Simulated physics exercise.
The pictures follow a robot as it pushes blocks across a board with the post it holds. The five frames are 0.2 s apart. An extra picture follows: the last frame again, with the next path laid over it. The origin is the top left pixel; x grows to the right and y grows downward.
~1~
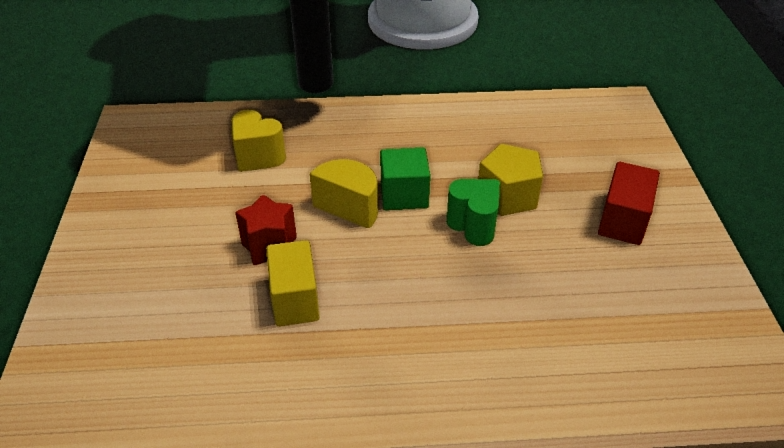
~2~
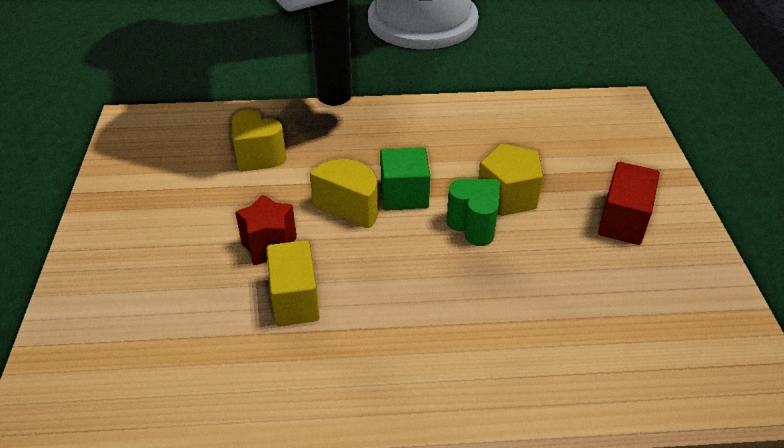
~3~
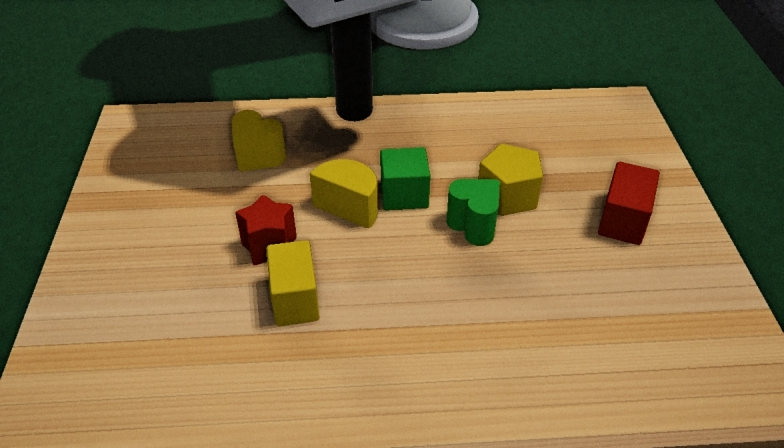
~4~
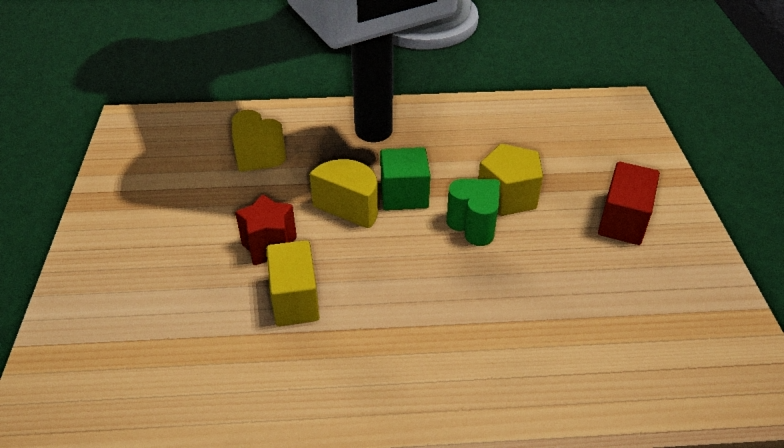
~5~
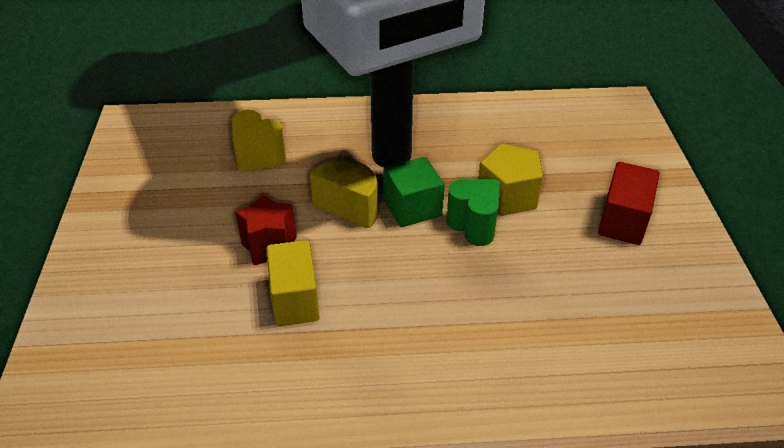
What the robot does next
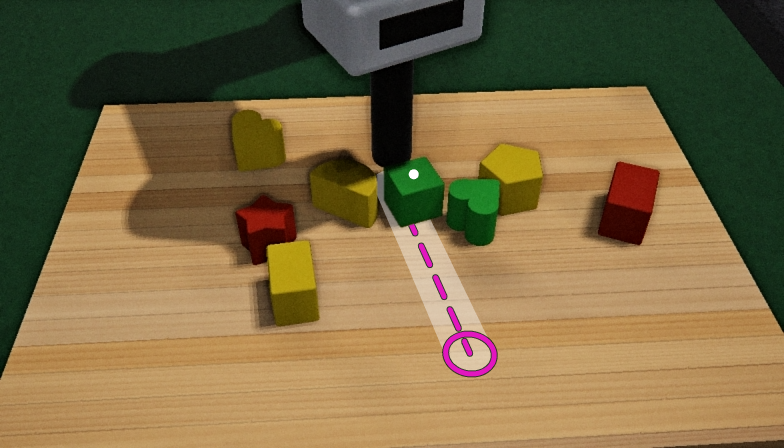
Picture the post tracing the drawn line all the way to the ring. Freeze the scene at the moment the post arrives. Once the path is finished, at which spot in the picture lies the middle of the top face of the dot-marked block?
The centre of its top face lies at (509, 279).
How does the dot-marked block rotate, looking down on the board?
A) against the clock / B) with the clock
My pick is A.
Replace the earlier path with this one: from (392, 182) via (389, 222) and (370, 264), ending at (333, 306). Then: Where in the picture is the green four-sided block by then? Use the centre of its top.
Its top face will be centred at roughly (431, 211).
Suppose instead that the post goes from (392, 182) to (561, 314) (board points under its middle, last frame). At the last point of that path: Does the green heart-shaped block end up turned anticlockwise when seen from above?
Yes, I think so.
The drawn path runs straight from (392, 182) to (470, 354); the dot is on the green four-sided block.
What follows on the original path. One third of the way, post (415, 207); green four-sided block (449, 222), turned 25° anticlockwise; green heart-shaped block (487, 197), turned 15° anticlockwise.
Two thirds of the way, post (442, 264); green four-sided block (493, 268), turned 60° anticlockwise; green heart-shaped block (487, 197), turned 15° anticlockwise.
At the end, post (473, 330); yellow half-round block not moved; green four-sided block (509, 279), turned 85° anticlockwise; green heart-shaped block (487, 197), turned 15° anticlockwise.
